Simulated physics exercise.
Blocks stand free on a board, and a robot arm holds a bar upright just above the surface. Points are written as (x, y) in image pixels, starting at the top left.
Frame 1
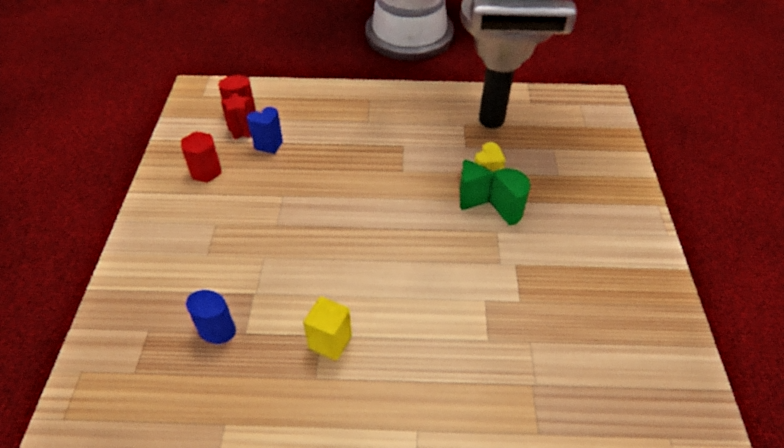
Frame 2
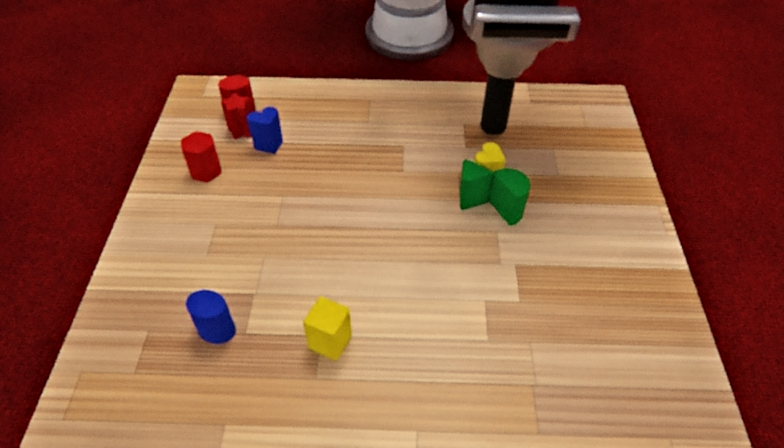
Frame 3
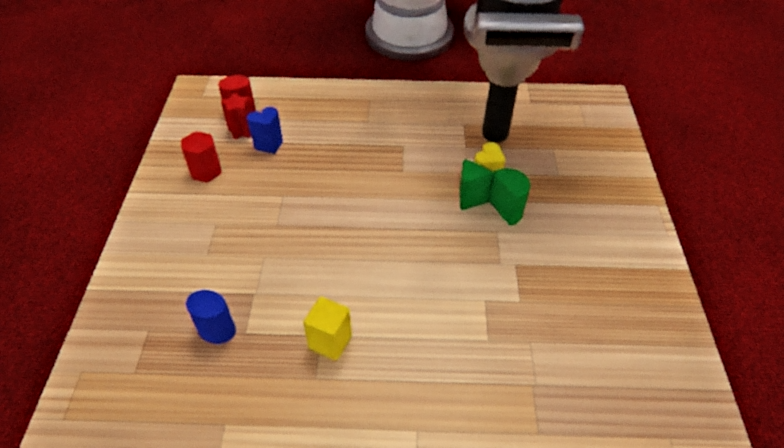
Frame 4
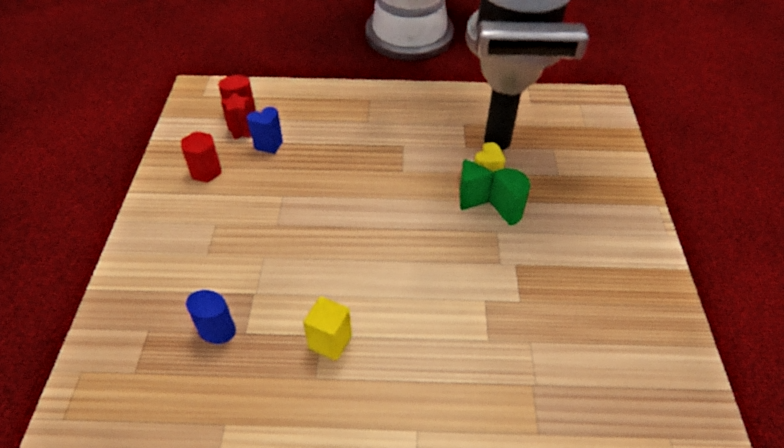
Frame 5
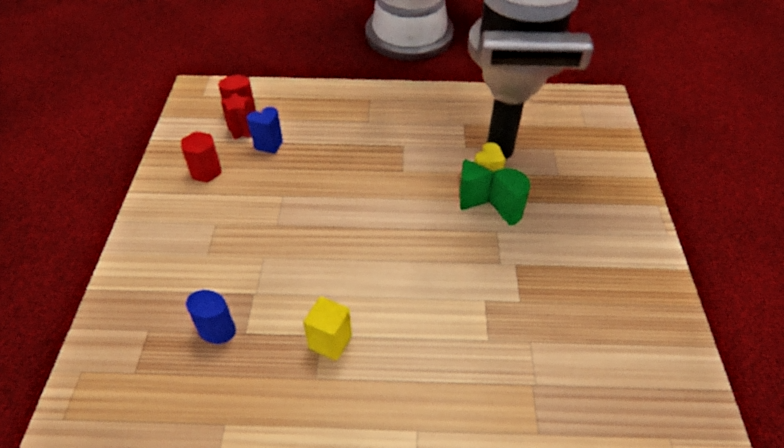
At first, a robot arm holds a dark bar upright near the back edge of a wooden board, behind a small yellow heart block and green blocks. The bar then moves slowly a short way forward and slightly right, coming close beside the yellow heart, while all the blocks stay still.
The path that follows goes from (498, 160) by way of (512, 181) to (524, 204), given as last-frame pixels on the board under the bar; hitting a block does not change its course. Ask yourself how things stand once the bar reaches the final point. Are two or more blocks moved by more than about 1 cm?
That would be a no.
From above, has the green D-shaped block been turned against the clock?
That would be a no.
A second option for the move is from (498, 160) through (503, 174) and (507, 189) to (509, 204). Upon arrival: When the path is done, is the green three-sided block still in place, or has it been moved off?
Displaced, by a centimetre or more.
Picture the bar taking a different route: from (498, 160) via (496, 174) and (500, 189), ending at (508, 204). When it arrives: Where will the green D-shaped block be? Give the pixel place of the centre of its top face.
(520, 198)
On the path given first. Halfway along, bar (514, 173); nothing pushed yet.
At the end, bar (526, 196); yellow heart block not moved; green D-shaped block (514, 193), turned 25° clockwise.
